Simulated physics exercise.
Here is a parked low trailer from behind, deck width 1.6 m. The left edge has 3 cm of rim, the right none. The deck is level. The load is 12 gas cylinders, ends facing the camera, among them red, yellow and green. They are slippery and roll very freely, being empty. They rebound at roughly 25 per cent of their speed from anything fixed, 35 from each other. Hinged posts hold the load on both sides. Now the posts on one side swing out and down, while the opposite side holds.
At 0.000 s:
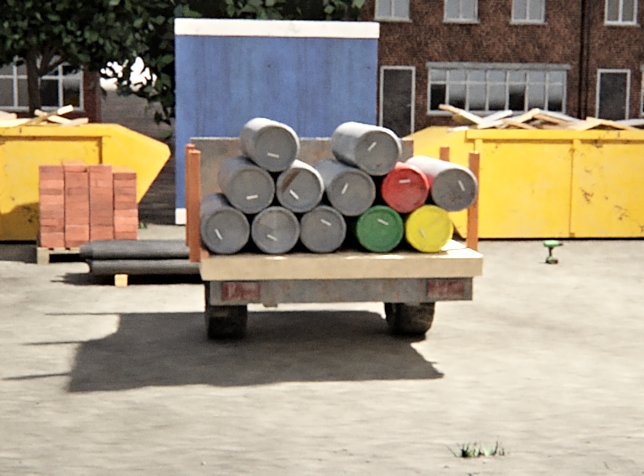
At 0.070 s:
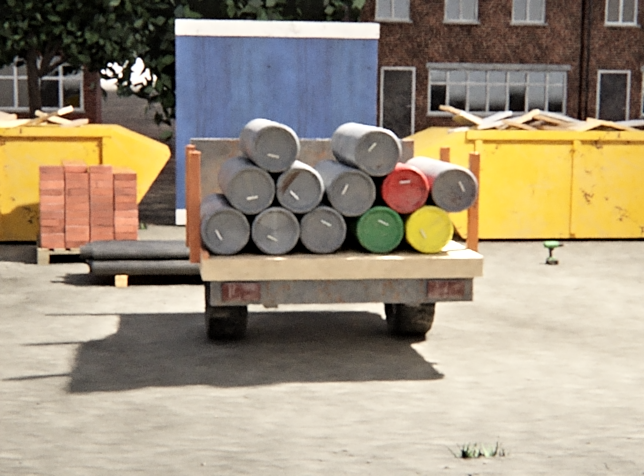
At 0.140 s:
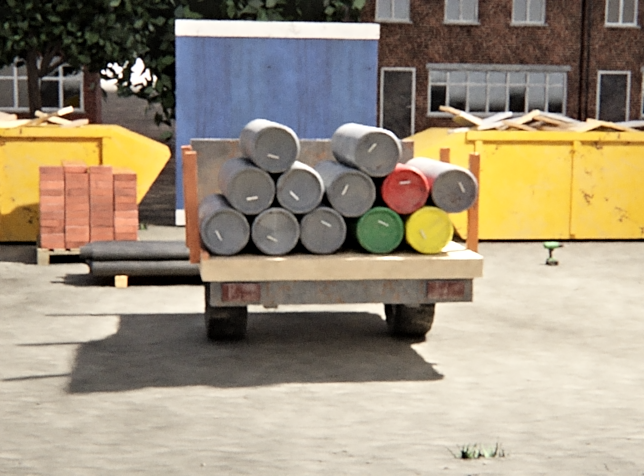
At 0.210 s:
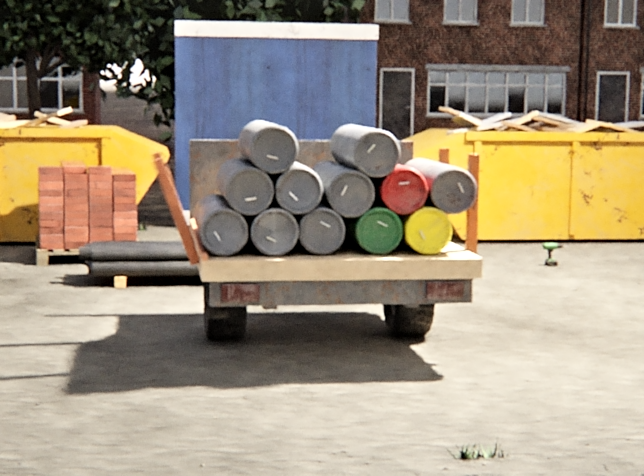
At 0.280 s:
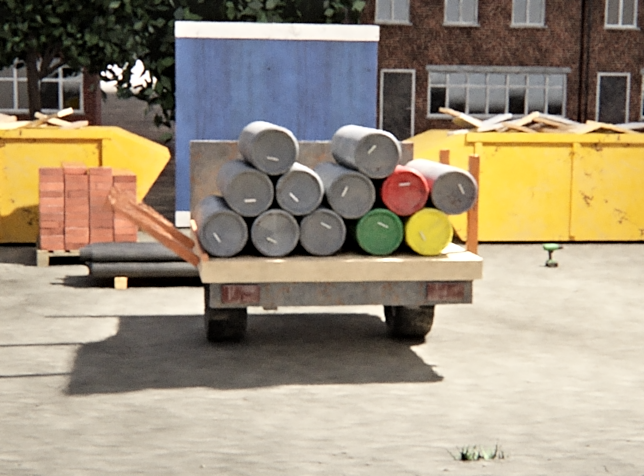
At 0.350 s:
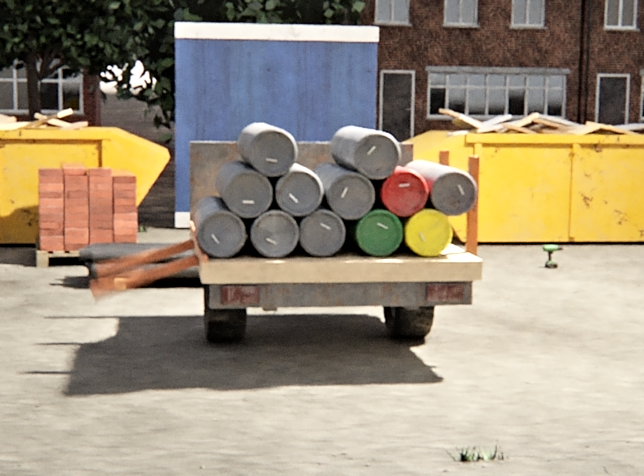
A low flatbed trailer stacked with grey cylinders stands parked in a sunlit yard, seen from behind by a still camera. Among the grey ends, a red one sits above a green and a yellow one at the right, with brick stacks, yellow skips and a blue container beyond. The upright orange-brown posts on the left swing outward and down past level, while the load stays still.
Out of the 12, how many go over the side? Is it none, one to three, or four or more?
The answer is none, which leaves 12 of 12.
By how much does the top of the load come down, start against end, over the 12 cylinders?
Roughly 0 cm.
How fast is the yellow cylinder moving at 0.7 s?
Roughly 0.0 m/s.
After 0.7 s, red is up on others, 45 cm from the right edge; yellow is on the deck, 30 cm from the right edge; green is on the deck, 60 cm from the right edge; 0 off so far.
At rest (1.1 s), red is up on others, 45 cm from the right edge; yellow is on the deck, 30 cm from the right edge; green is on the deck, 60 cm from the right edge; 0 off so far.
